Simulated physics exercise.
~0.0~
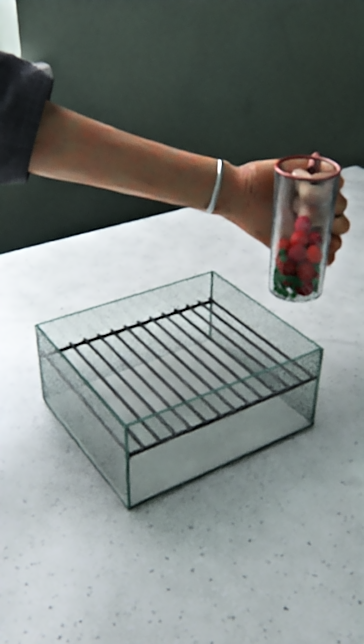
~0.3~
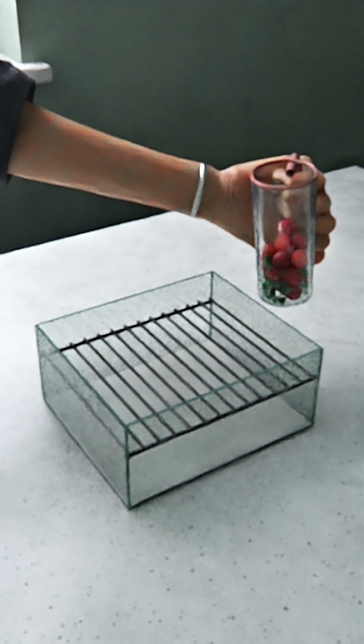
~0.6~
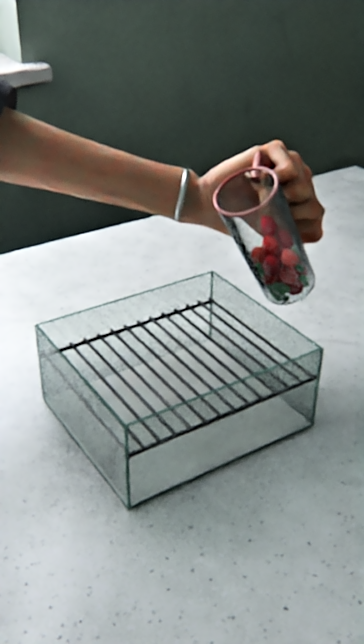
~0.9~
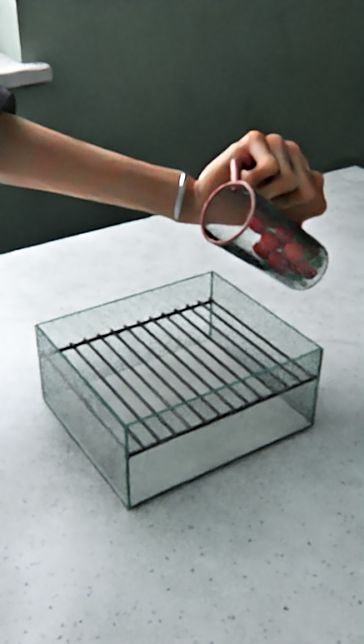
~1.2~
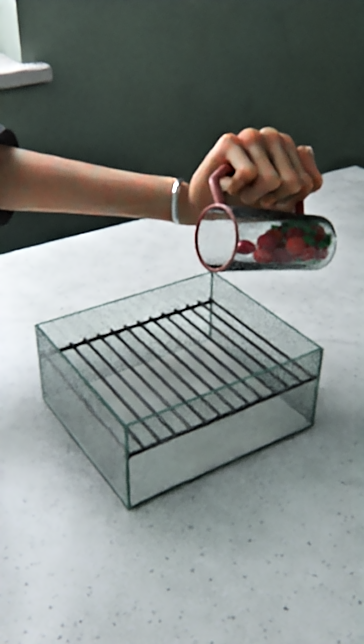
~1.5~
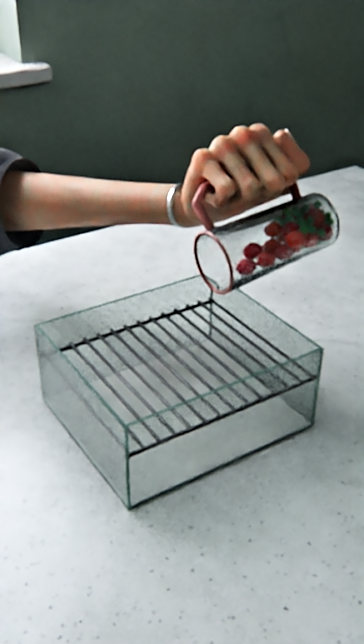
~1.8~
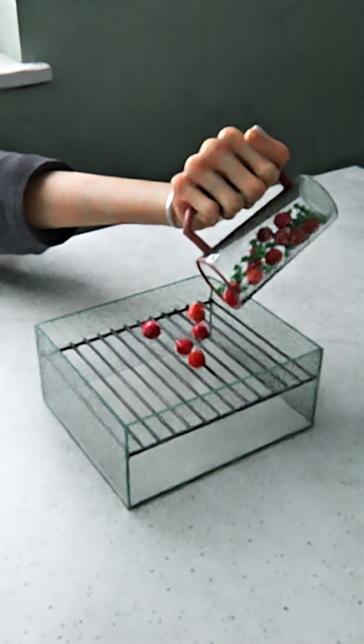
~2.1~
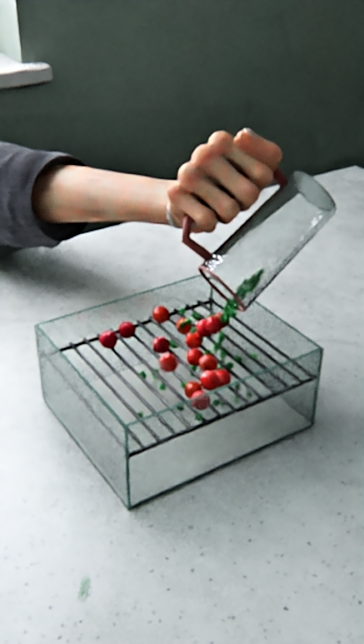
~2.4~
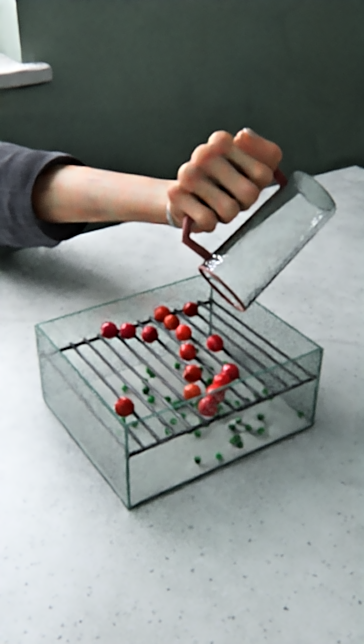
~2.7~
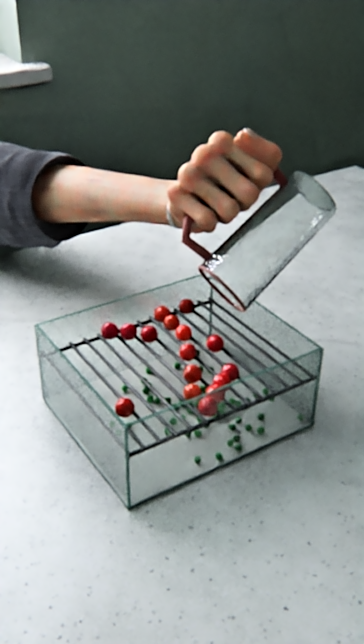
On a pale speckled tabletop before a dark green wall, seen from slightly above, a clear open box stands with a rack of dark parallel wires across it. A hand with a silvery bracelet reaches in from the left, holding a clear cup of red balls and small green pieces at the right. The hand moves the cup slightly left and tips it over the rack. Red balls tumble out first, then the green pieces follow. The red balls come to rest scattered on the wires, while nearly all the green pieces drop through beneath them, and the emptied cup stays tilted above.
